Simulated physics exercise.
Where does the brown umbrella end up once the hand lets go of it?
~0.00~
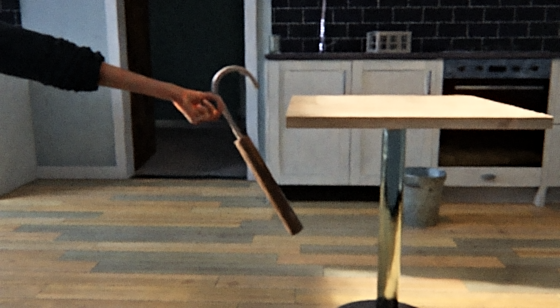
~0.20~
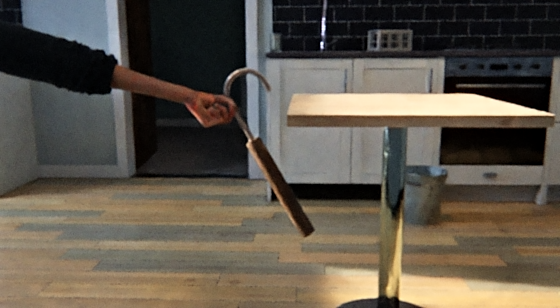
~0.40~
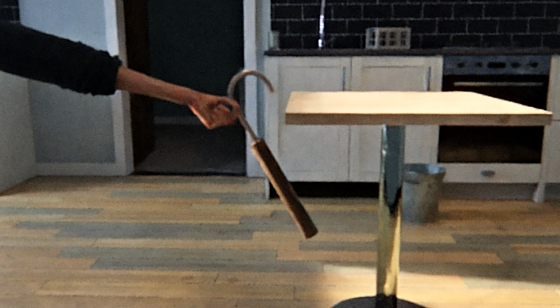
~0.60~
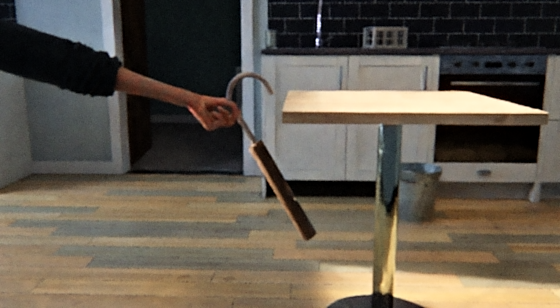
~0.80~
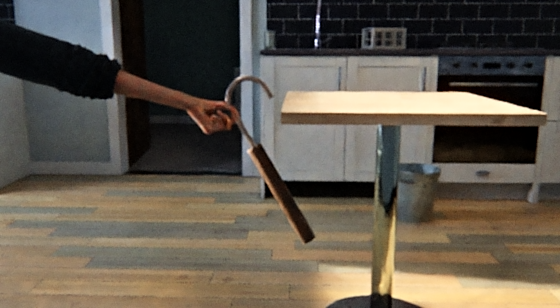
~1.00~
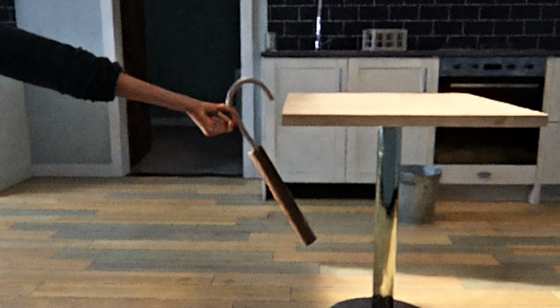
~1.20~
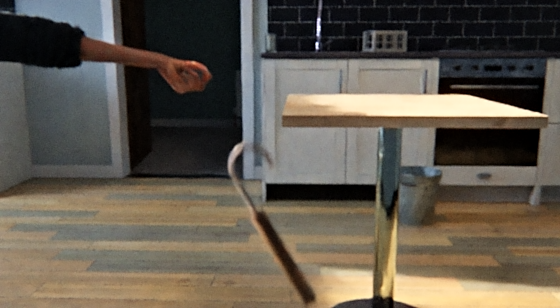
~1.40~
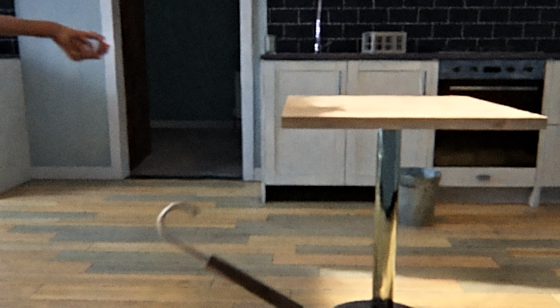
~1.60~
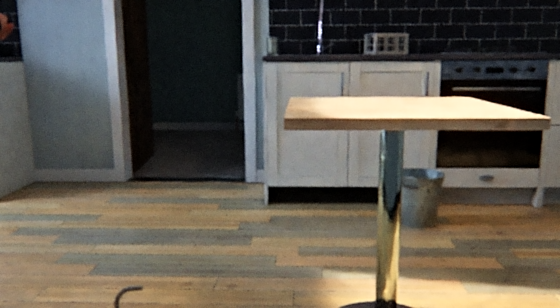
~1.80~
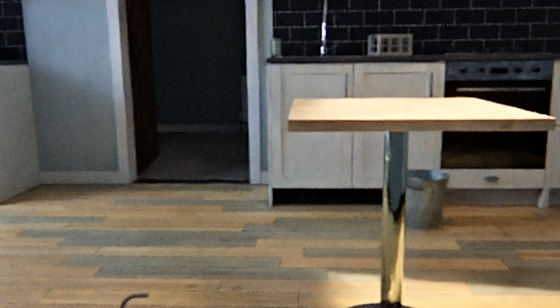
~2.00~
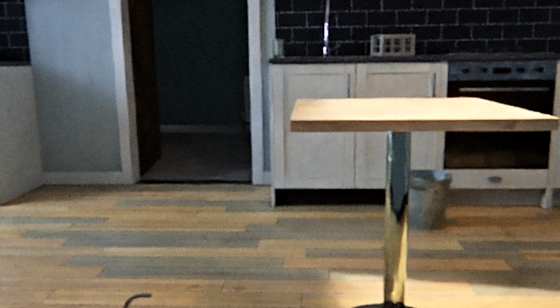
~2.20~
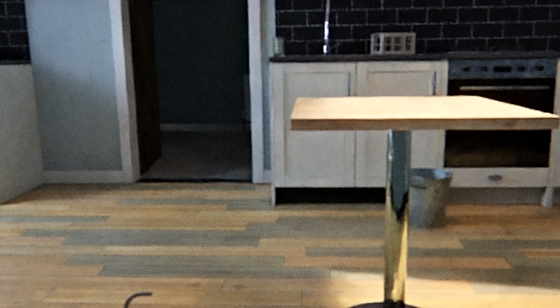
It does not stay up at the table but falls beside it to the floor, leaving only part of its curved handle in view at the bottom left.
In a kitchen, a hand holding a brown umbrella beside a table lets go, the umbrella dropping and tipping onto the floor.
